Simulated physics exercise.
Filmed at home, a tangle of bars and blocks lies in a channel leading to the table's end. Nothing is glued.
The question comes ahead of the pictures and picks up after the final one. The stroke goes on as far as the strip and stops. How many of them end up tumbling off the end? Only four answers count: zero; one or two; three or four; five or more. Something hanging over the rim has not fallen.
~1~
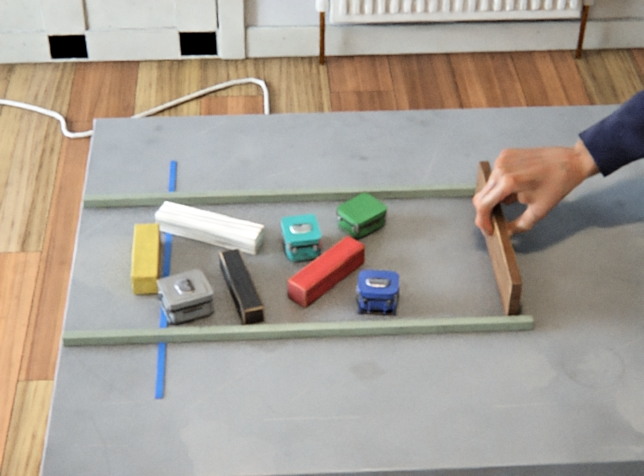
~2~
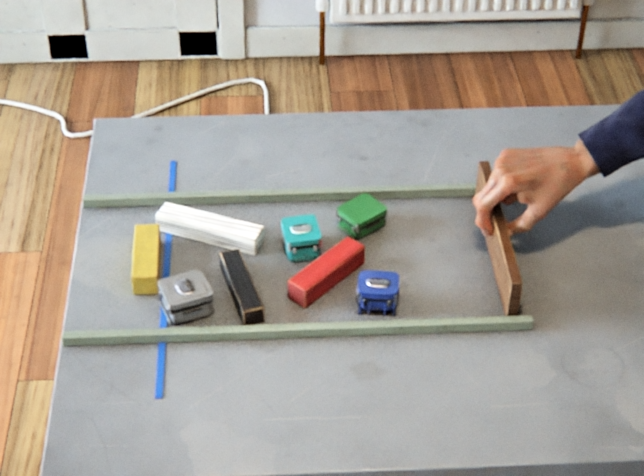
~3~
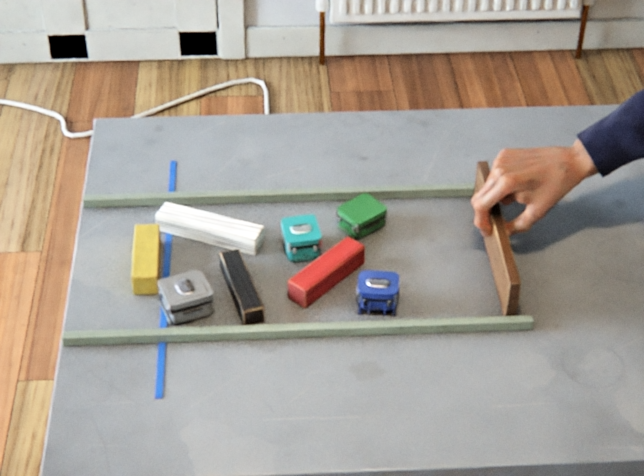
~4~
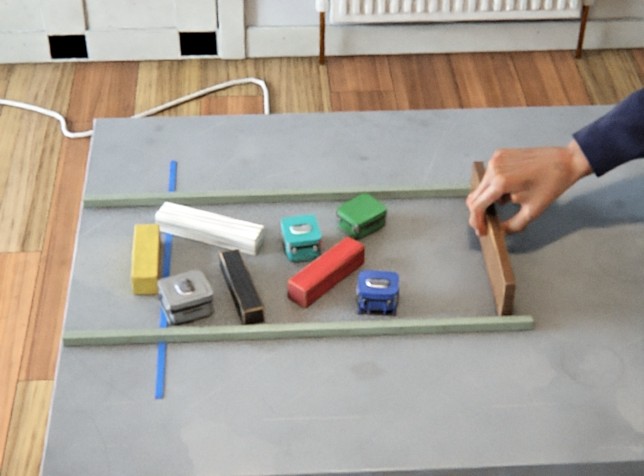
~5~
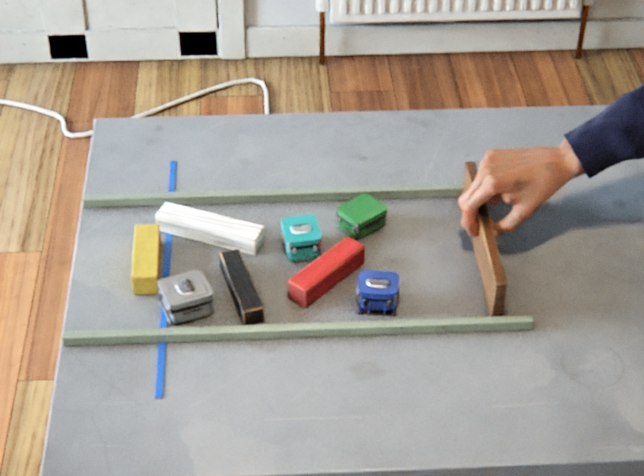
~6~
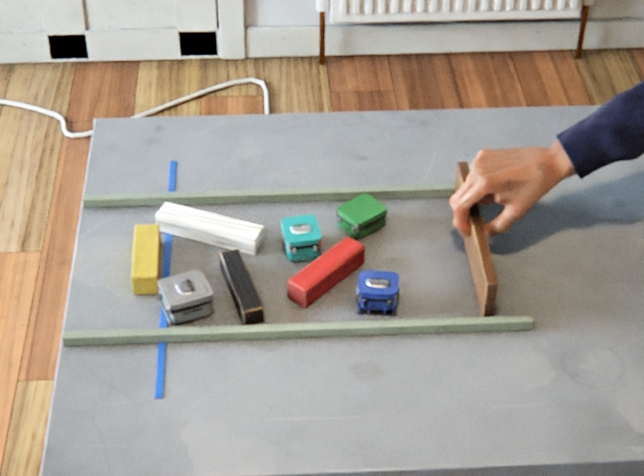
The push clears one or two off the end, I'd bet.
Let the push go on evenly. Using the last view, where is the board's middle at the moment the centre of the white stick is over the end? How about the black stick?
(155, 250) and then (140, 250), give or take.
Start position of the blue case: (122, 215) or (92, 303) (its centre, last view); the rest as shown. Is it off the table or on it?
The blue case: Plunges, then plunges.
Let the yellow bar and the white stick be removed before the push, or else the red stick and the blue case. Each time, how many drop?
0 in the first case and 0 in the second.
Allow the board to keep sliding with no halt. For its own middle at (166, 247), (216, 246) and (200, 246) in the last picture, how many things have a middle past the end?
The counts: 1, 0 and 0.
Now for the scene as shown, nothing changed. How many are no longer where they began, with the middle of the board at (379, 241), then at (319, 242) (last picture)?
At that stage 2; at the next, 6.
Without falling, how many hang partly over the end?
The count would be 3.
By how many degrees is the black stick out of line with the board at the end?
Angle: Close to 35 degrees.
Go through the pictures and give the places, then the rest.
Yellow bar (147, 258); grey case (186, 298); white stick (210, 228); board (497, 237); tape (167, 266), in the first picture.
Grey case (186, 298); turquoise case (301, 238), in the second picture.
White stick (210, 228); board (496, 237), in the third picture.
Yellow bar (147, 258); black stick (241, 286), in the fourth picture.
Grey case (186, 298); red stick (327, 271), in the fifth picture.
Yellow bar (147, 258); grey case (186, 298); white stick (210, 228); board (474, 238); tape (167, 266), in the sixth picture.
Early on, none off yet; yellow bar at rest near (147, 258); grey case at rest near (186, 298); white stick at rest near (210, 228).
Finally, the number that fall off is one or two; lost, grey case.
